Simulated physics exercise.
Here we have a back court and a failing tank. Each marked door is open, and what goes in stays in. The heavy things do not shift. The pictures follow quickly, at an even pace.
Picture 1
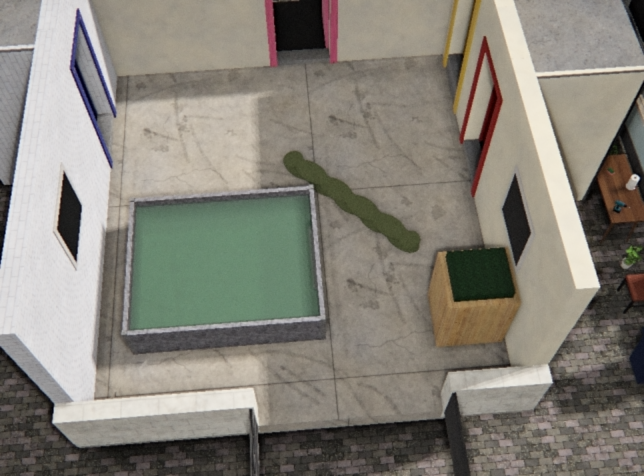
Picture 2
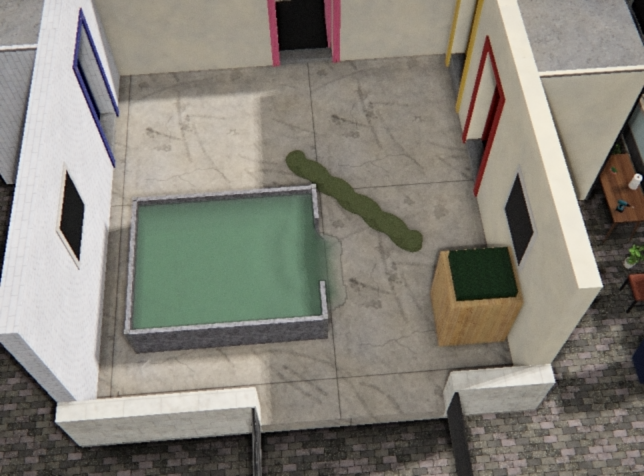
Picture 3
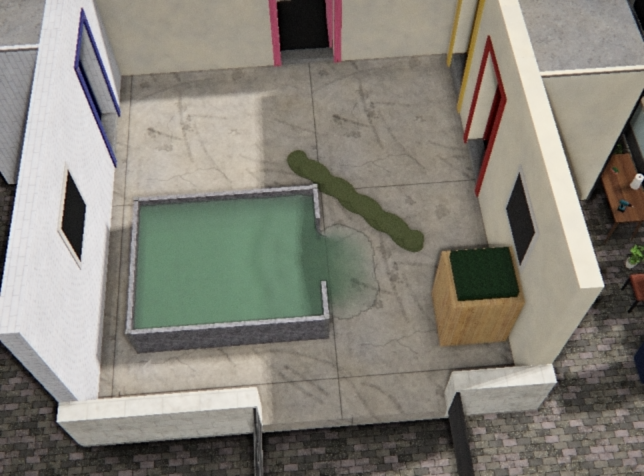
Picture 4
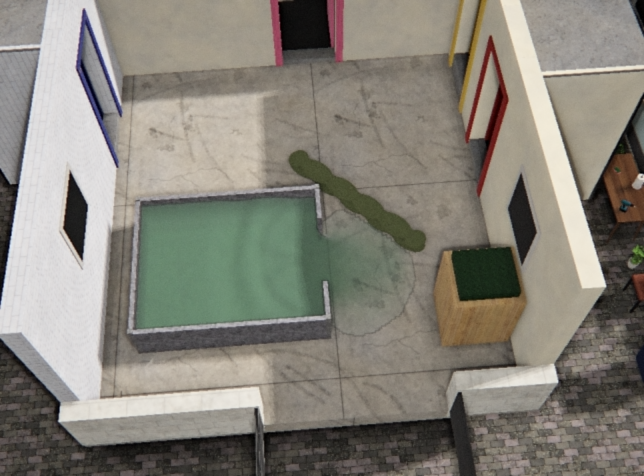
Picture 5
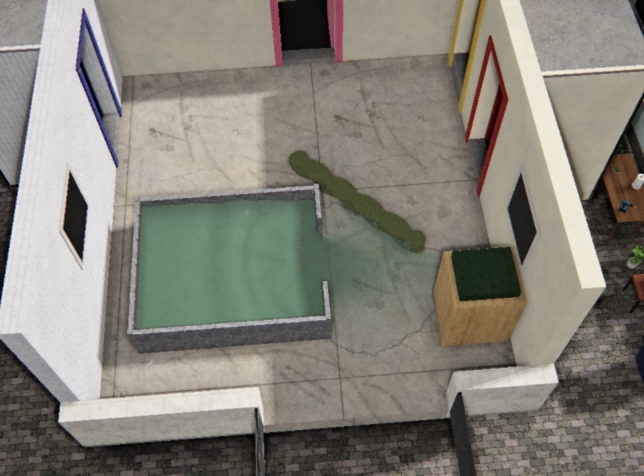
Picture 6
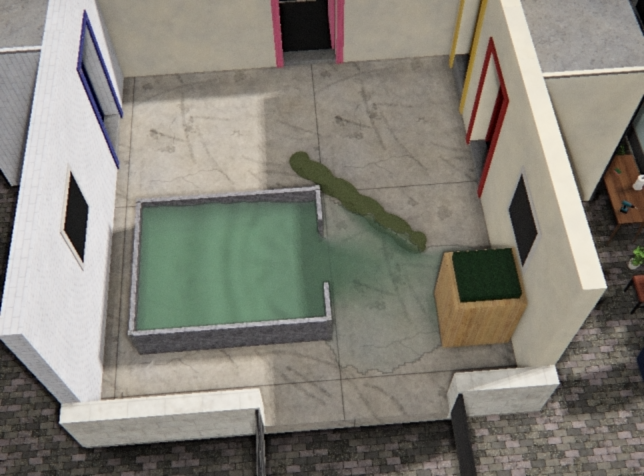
At the start, a rectangular tank of green water sits still in a walled court, beside a low hedge and a wooden box. A gap opens in its right wall and water pours out, spreading rightward across the paving in a widening sheet until it reaches the hedge and the box.
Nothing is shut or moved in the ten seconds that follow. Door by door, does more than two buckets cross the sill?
The blue door stays under that; the red door stays under that; the yellow door stays under that; the pink door stays under that.
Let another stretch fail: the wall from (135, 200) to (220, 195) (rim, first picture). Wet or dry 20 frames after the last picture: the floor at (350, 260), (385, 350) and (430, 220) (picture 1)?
In turn: Clear, dry, not flooded.
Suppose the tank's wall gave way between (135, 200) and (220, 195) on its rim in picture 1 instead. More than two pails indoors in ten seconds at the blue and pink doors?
In short: The blue door floods; the pink door takes less.
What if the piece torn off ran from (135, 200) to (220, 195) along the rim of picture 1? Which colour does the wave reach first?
The blue one.
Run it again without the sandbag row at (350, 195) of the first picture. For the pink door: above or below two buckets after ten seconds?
In short: The pink one holds.
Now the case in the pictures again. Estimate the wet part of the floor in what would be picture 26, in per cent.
Some 50 per cent.
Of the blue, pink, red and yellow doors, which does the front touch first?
First comes the red one.
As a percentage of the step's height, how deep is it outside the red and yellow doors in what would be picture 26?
About 60 and 10 per cent.
A moment on, water covers 20 % of the floor; the blue door not reached, the red door not reached, the yellow door not reached, the pink door not reached.
Next, water covers 30 % of the floor; the blue door not reached, the red door wet at the sill, nothing in, the yellow door not reached, the pink door not reached.
Then, water covers 50 % of the floor; the blue door not reached, the red door wet at the sill, nothing in, the yellow door wet at the sill, nothing in, the pink door not reached.
Later, water covers 75 % of the floor; the blue door wet at the sill, nothing in, the red door wet at the sill, nothing in, the yellow door wet at the sill, nothing in, the pink door wet at the sill, nothing in.
In the end, water covers 85 % of the floor; the blue door wet at the sill, nothing in, the red door wet at the sill, nothing in, the yellow door wet at the sill, nothing in, the pink door wet at the sill, nothing in.
